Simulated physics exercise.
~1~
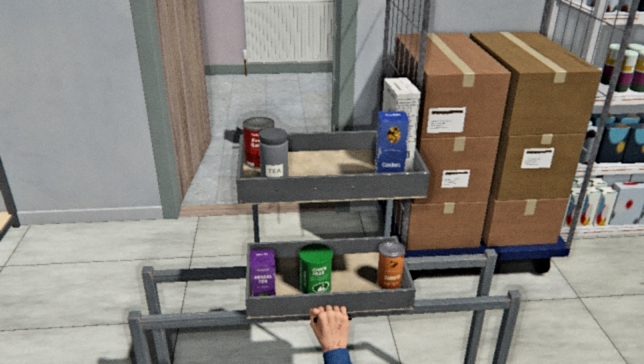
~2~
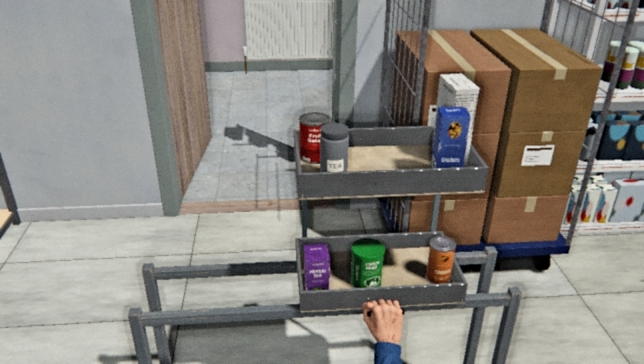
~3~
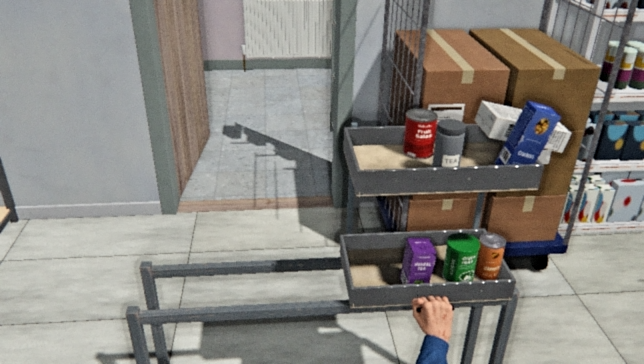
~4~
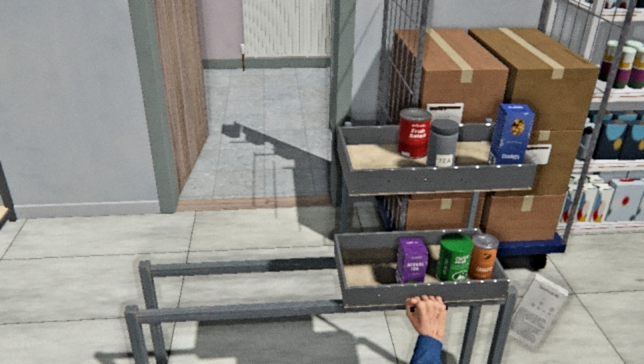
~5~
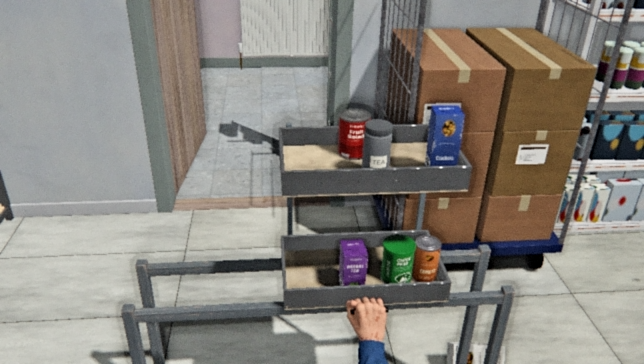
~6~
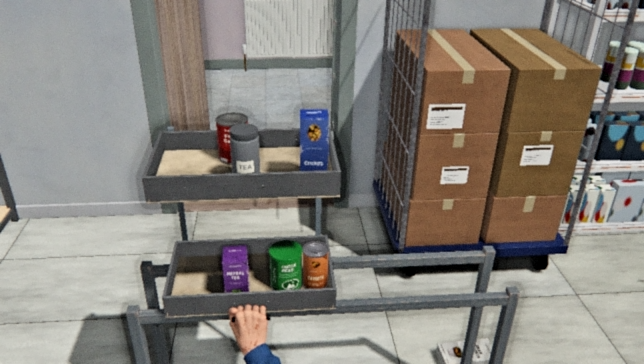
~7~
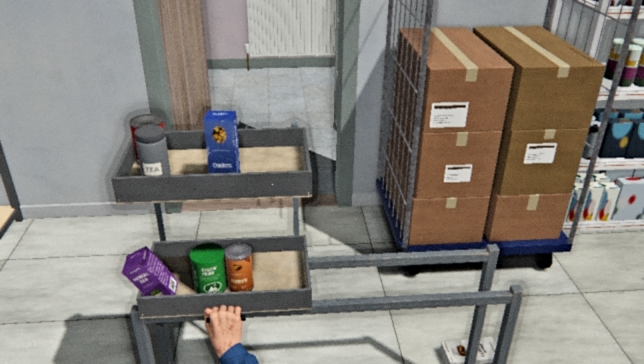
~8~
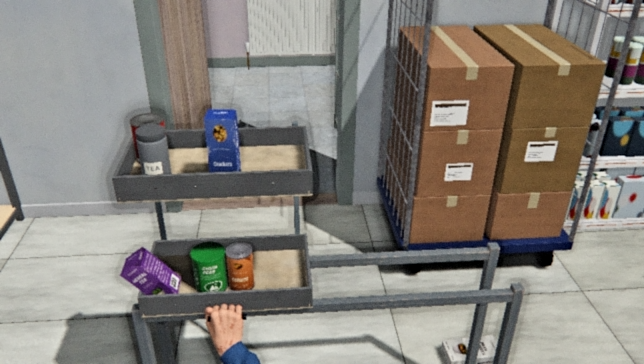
In a stockroom, a hand slides a tray right, spilling a white packet, then left, tipping a purple carton.
